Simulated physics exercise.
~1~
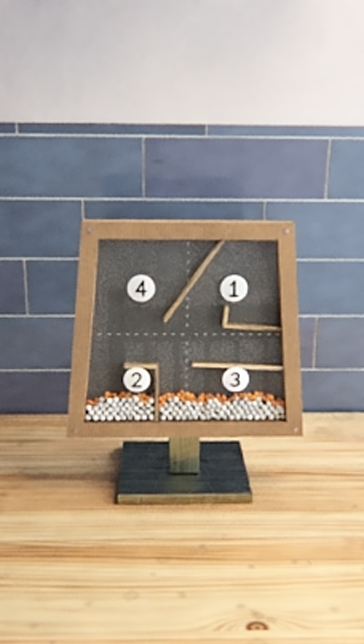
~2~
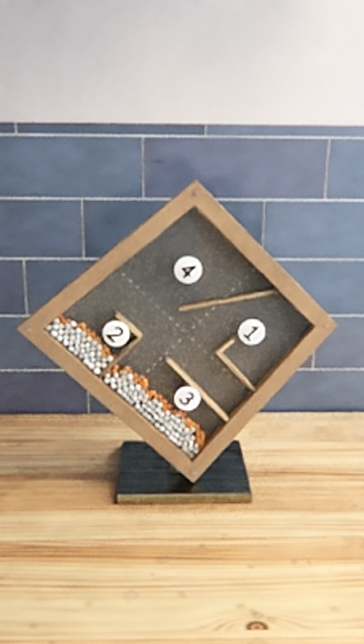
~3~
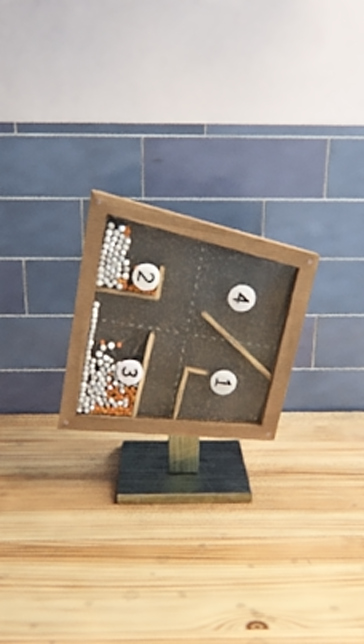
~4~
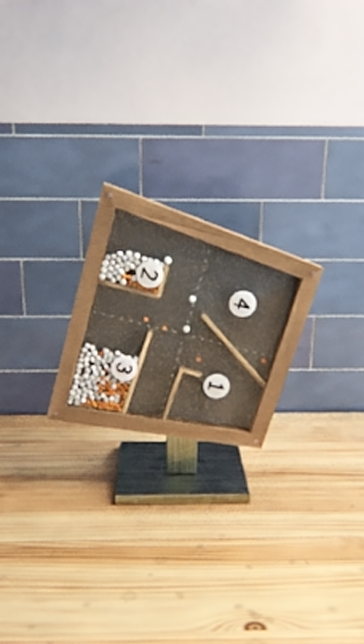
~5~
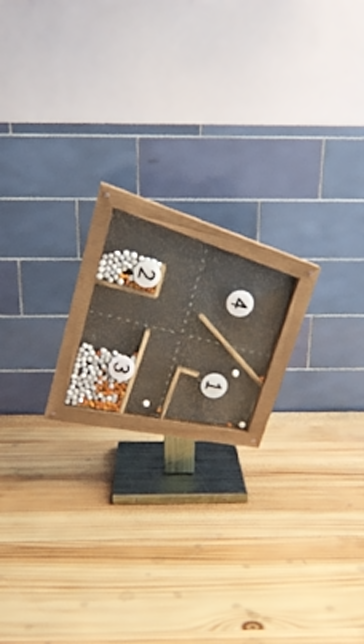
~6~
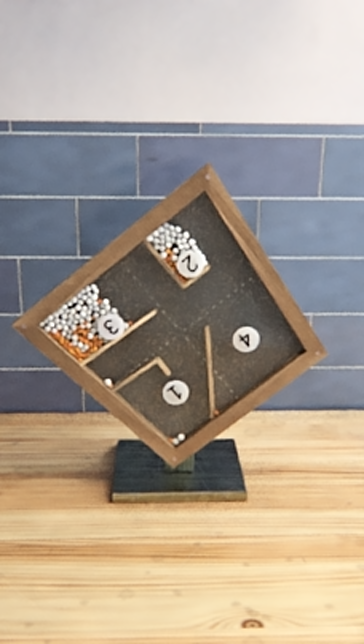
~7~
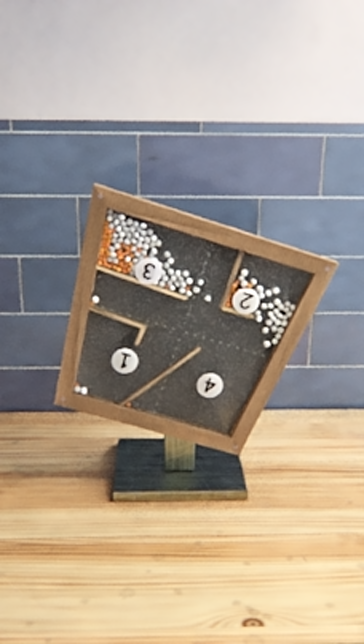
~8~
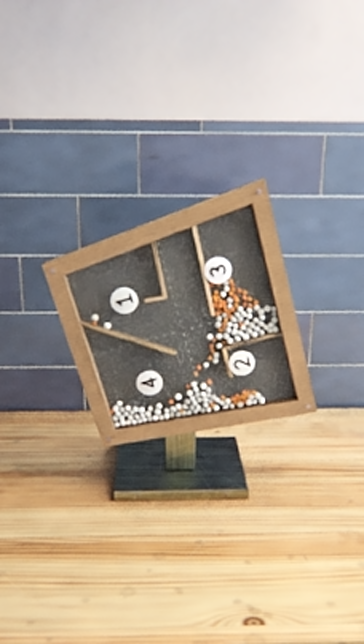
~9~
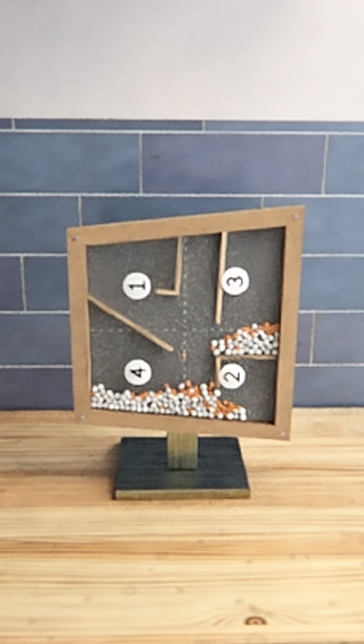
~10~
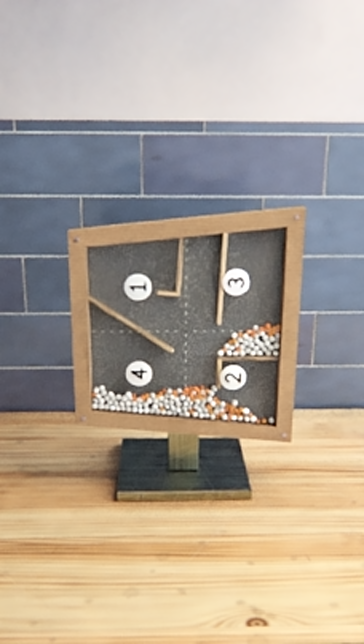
A wooden-framed case of small white and orange beads turned clockwise on its stand, paused briefly on its side, then tipped further so the beads spilled across its ledges, and it ended with them lying still along the bottom and on a small ledge at right.
